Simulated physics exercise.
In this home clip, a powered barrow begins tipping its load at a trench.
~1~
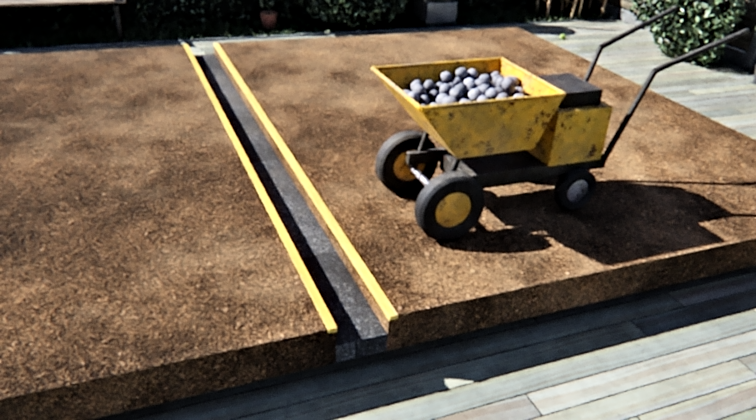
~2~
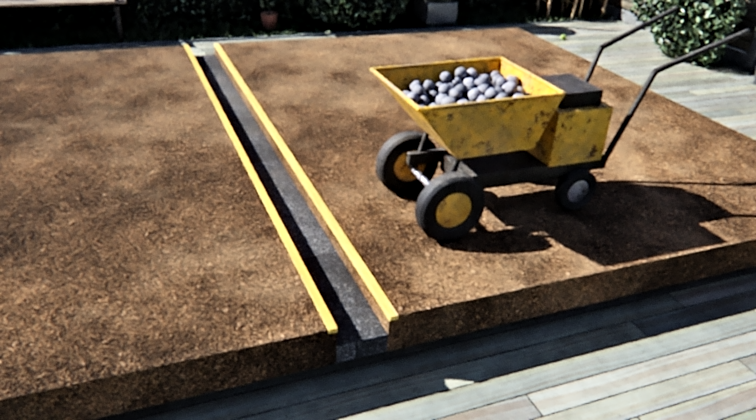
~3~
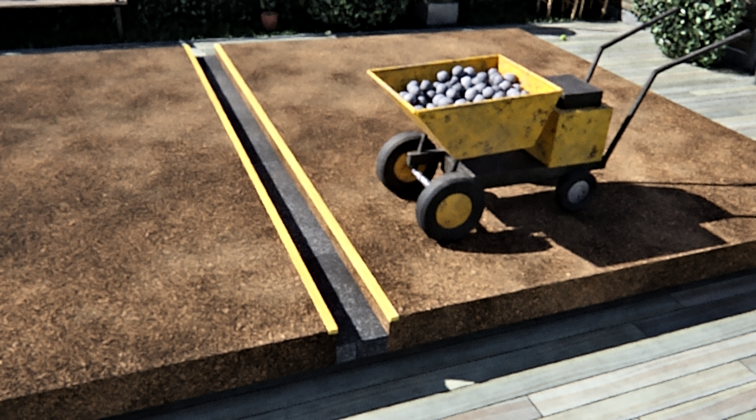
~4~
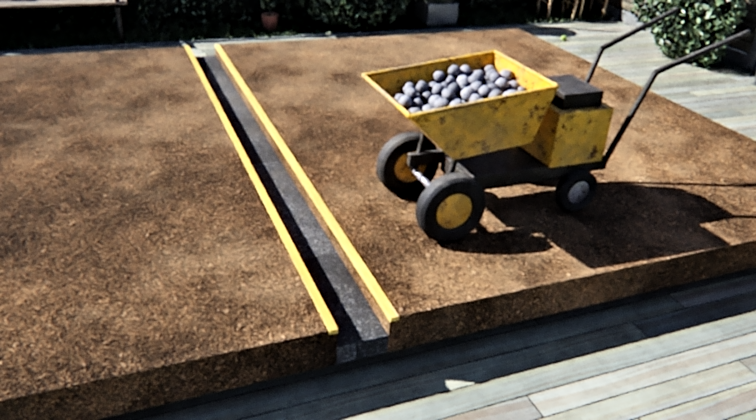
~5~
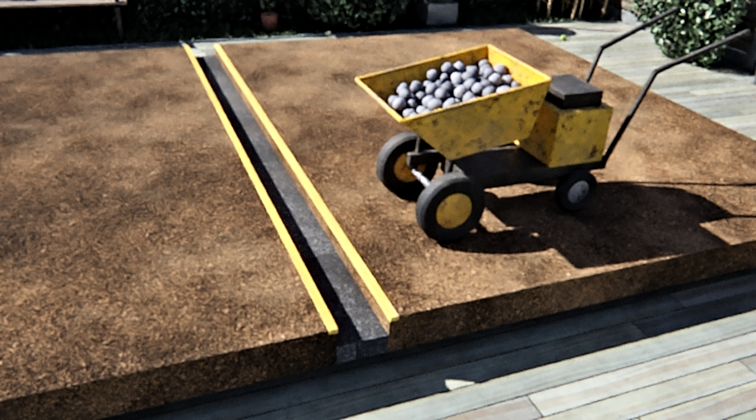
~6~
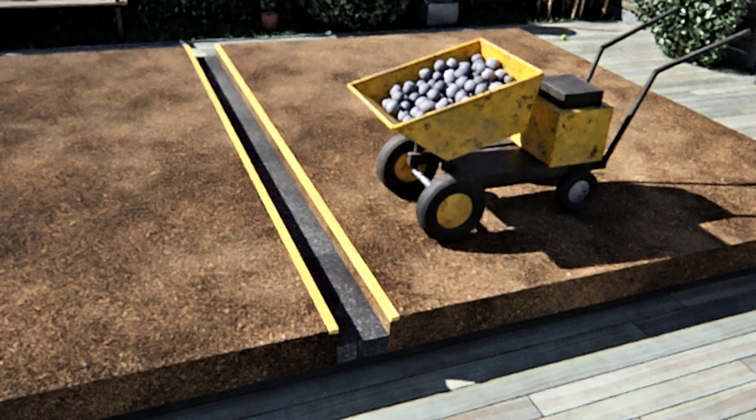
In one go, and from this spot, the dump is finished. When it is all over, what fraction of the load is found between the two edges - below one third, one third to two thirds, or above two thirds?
A fraction one third to two thirds is found there.
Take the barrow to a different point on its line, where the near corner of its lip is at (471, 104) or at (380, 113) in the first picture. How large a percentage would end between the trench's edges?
Okay, so the first one ends at 50 % and the second at 0 %.
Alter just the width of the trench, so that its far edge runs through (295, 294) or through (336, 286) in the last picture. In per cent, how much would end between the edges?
I'd expect close to 60 in a hundred and then close to 10 in a hundred.
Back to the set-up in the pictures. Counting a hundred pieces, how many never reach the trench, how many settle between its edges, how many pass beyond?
Roughly short 0 per cent, between 40 per cent, beyond 35 per cent.
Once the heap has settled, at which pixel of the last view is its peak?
Approximate top: (293, 221).
Soon, skip tipped steeply; all in the skip.
A while on, skip tipped right over; most in the skip; a small part in or heaped over the trench; a small part beyond it; a stray few falling.
Towards the end, skip tipped right over; about a quarter in the skip; about half in or heaped over the trench; about a third beyond it.
Finally, skip tipped right over; about a quarter in the skip; about half in or heaped over the trench; about a third beyond it.
